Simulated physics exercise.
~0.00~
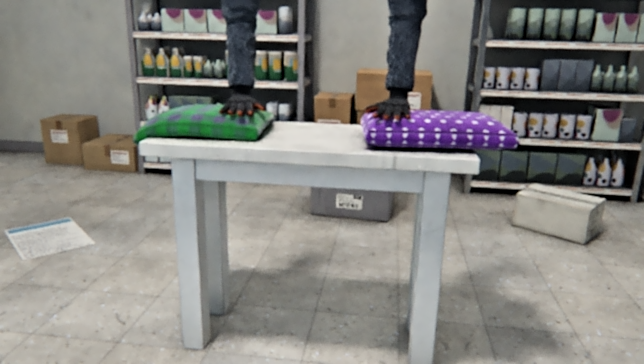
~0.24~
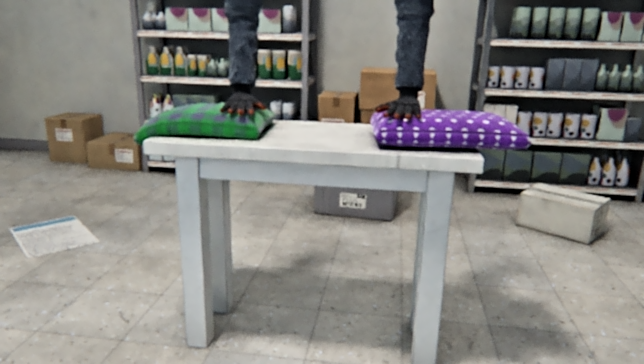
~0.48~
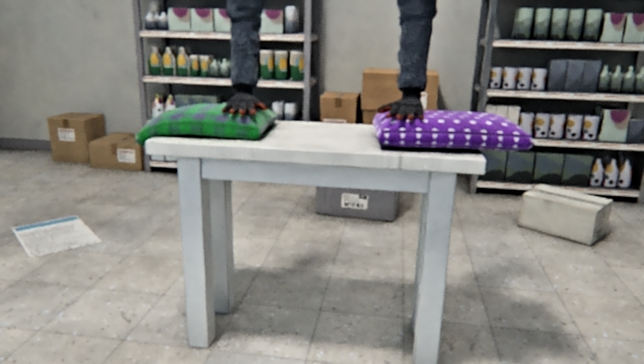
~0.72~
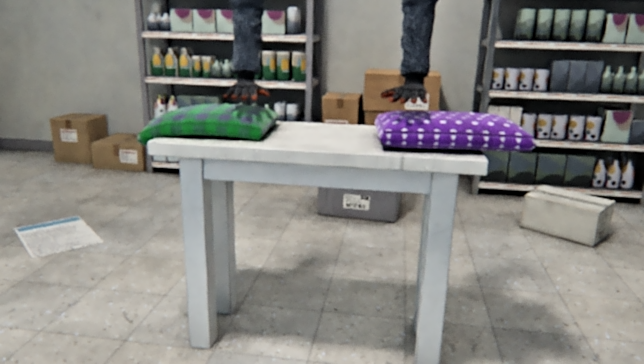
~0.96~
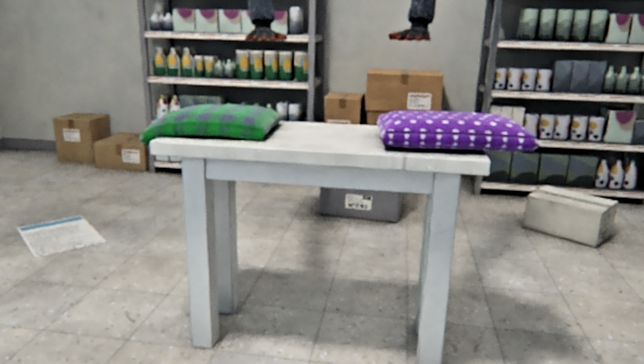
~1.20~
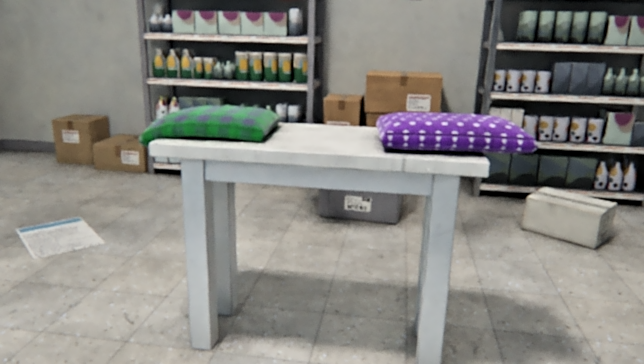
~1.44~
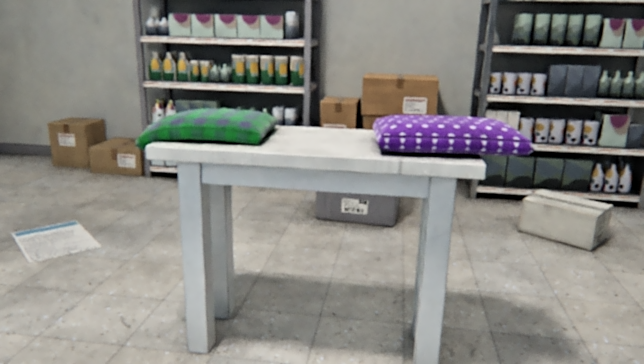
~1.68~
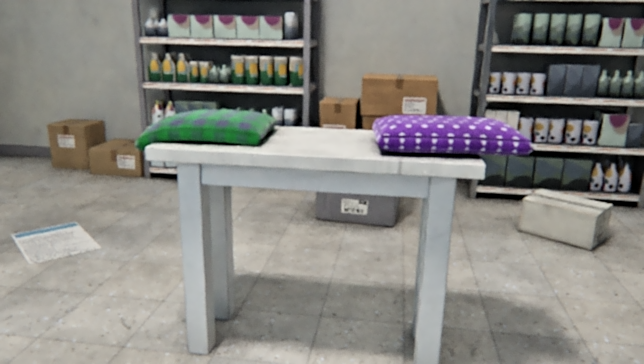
The clip opens on a pale, low table in a storeroom with stocked shelves and cardboard boxes behind it. Two dark hands reach down from above, one resting on a green checked, folded blanket at the left end and the other on a purple pillow with white spots at the right. The hands then let go and lift straight up, rising out of view without any further push. The view sways slightly while both items stay where they are. At the end, the blanket and the pillow lie still on top, each jutting slightly past its end of the table.
